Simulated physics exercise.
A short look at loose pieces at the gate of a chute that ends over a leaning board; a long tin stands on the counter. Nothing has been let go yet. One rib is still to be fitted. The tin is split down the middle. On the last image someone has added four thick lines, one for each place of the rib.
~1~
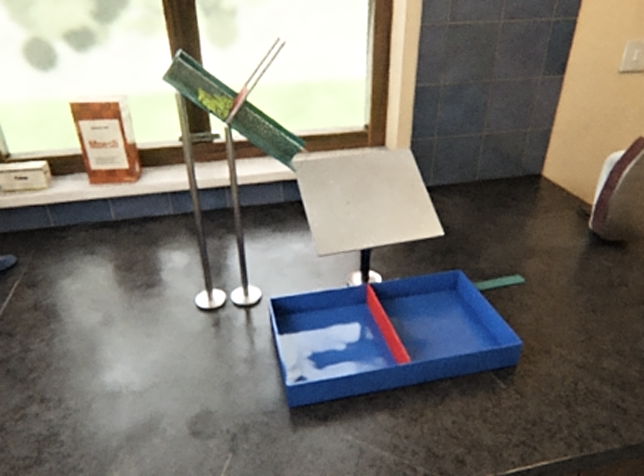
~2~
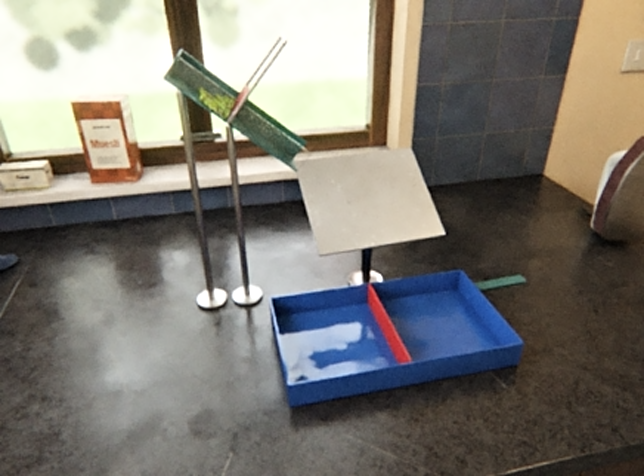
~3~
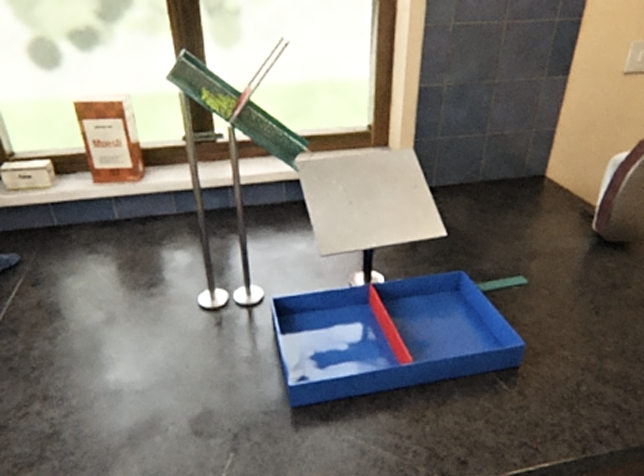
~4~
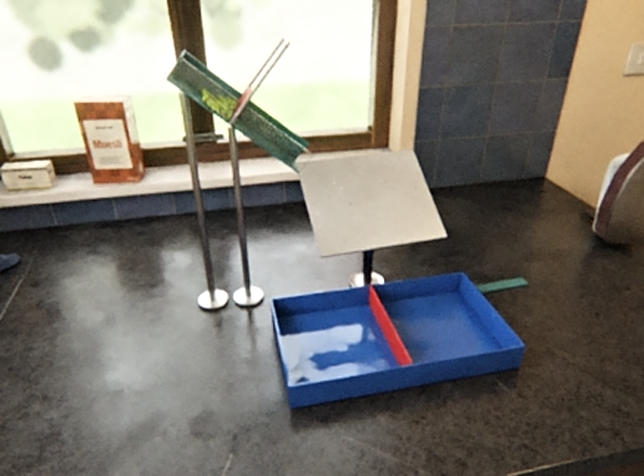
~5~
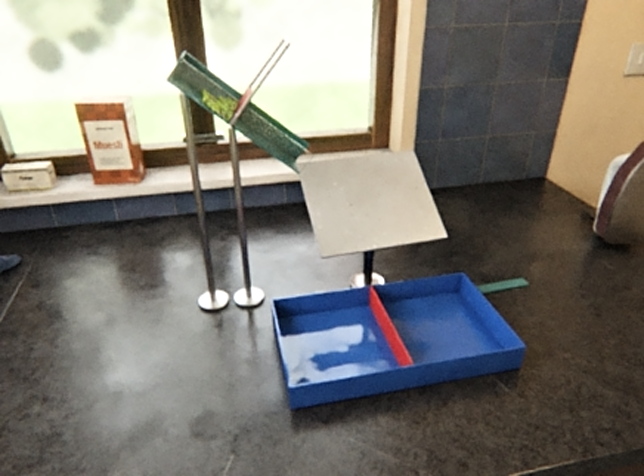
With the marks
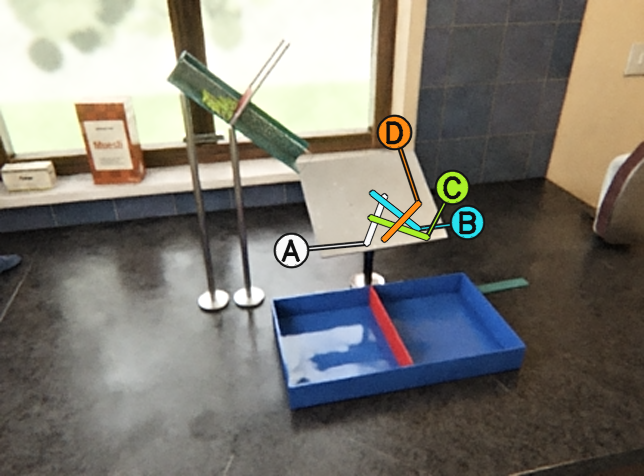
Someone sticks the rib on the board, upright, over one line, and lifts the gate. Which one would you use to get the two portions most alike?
D is best.
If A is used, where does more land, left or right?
More lands on the left.
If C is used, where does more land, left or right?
Right.
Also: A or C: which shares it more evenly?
C.
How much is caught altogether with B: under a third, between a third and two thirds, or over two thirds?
Over two thirds.
On the marked copy, line A from (384, 196) to (366, 243); line B from (372, 193) to (418, 229); line C from (371, 217) to (426, 237); line D from (418, 203) to (384, 239).
Choosing A, of what is caught, almost all in the left half, about a tenth in the right.
Choosing B, of what is caught, roughly a quarter in the left half, the larger part in the right.
Choosing C, of what is caught, roughly a quarter in the left half, the larger part in the right.
Choosing D, of what is caught, roughly half in the left half, roughly half in the right.
